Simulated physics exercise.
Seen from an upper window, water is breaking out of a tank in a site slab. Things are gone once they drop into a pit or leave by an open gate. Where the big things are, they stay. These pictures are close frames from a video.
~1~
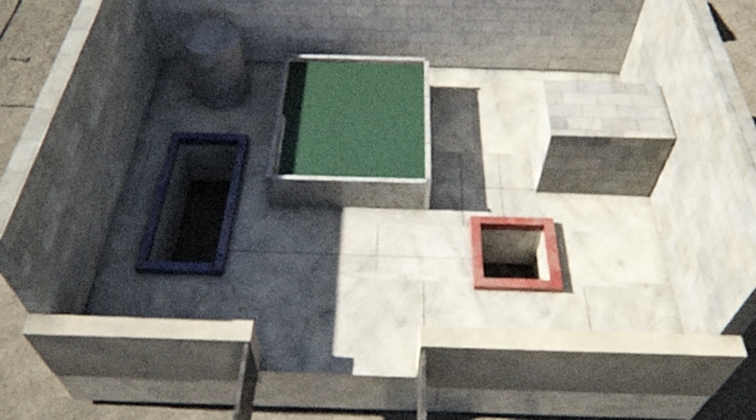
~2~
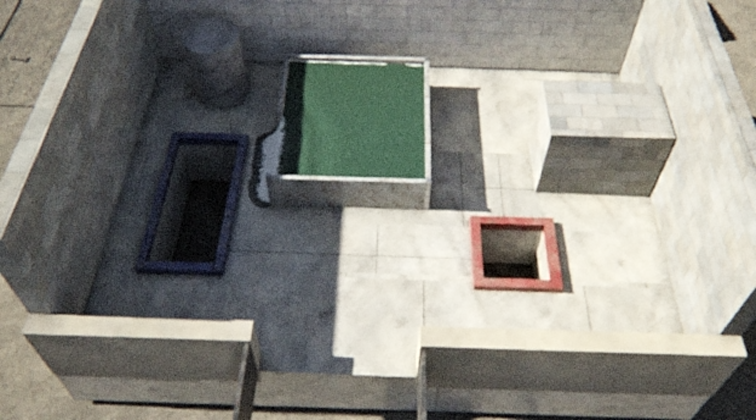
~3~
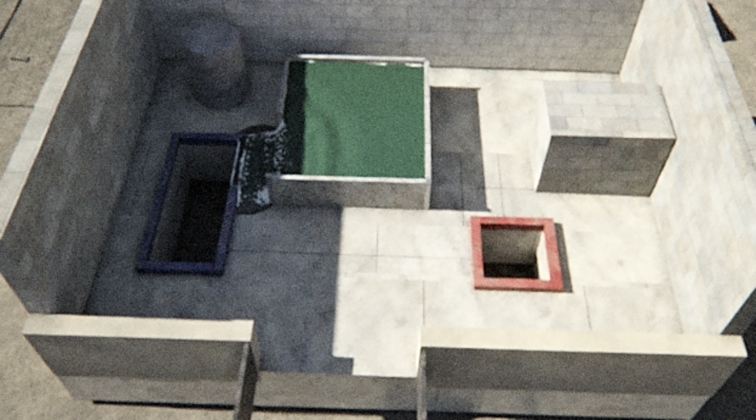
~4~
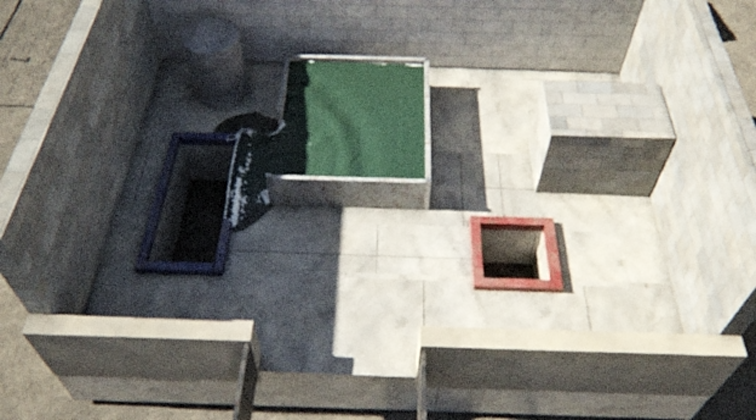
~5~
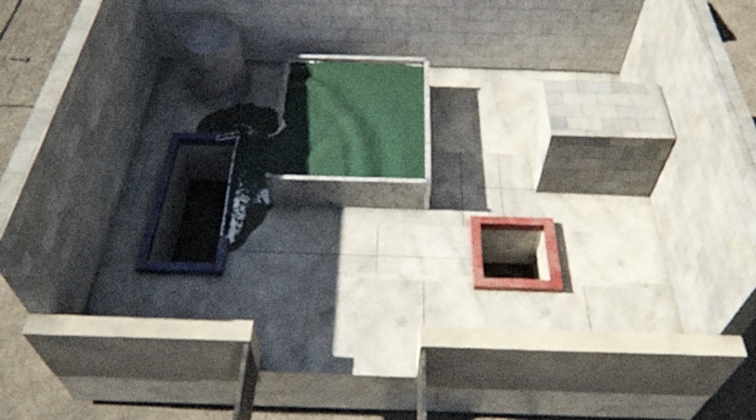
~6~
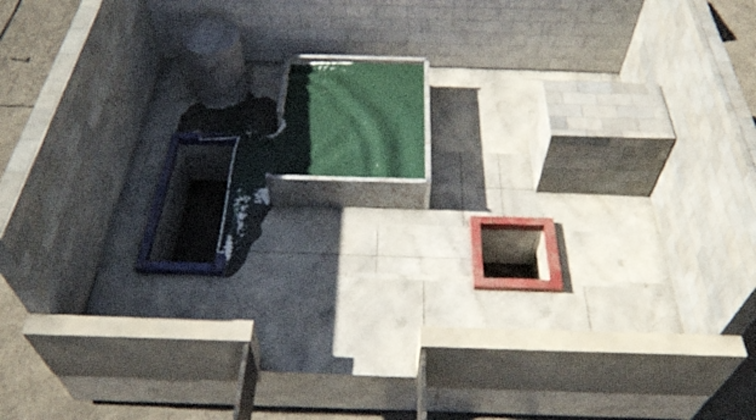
In a walled concrete yard, a square tank of green water stands still between a blue-framed pit and a smaller red-framed one. Water breaks from the tank's left side and runs to the blue frame, then spreads along its edges and towards the cylinder behind as ripples curve across the tank.
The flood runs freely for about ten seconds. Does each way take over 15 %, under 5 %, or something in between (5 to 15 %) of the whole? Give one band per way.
At the end, the gate pulls in a so-so amount - five to fifteen per cent. The red pit pulls in barely a drop - beneath five per cent. The blue pit pulls in a good deal - past fifteen per cent.
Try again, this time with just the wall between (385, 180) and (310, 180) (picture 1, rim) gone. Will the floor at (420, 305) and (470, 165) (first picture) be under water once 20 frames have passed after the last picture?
In order, I'd call them drenched and parched.
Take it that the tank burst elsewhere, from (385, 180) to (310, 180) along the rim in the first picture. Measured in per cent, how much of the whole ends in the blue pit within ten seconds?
Approximate share, blue: 0 in a hundred.
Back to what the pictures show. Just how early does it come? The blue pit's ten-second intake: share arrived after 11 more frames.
That share would be near 55 %.
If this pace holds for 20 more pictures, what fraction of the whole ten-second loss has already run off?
Roughly 65 %.
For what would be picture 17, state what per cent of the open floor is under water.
That should be about 20 %.
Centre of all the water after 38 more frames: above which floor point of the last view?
I'd mark it close to (312, 155).
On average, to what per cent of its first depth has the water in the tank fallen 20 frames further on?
My reading is 52 %.
A moment on, water covers 15 % of the floor; the gate 0 %, the red pit 0 %, the blue pit 10 %.
Next, water covers 20 % of the floor; the gate 0 %, the red pit 0 %, the blue pit 19 %.
Then, water covers 30 % of the floor; the gate 2 %, the red pit 0 %, the blue pit 26 %.
Later, water covers 40 % of the floor; the gate 6 %, the red pit 0 %, the blue pit 32 %.
In the end, water covers 55 % of the floor; the gate 11 %, the red pit 0 %, the blue pit 33 %.
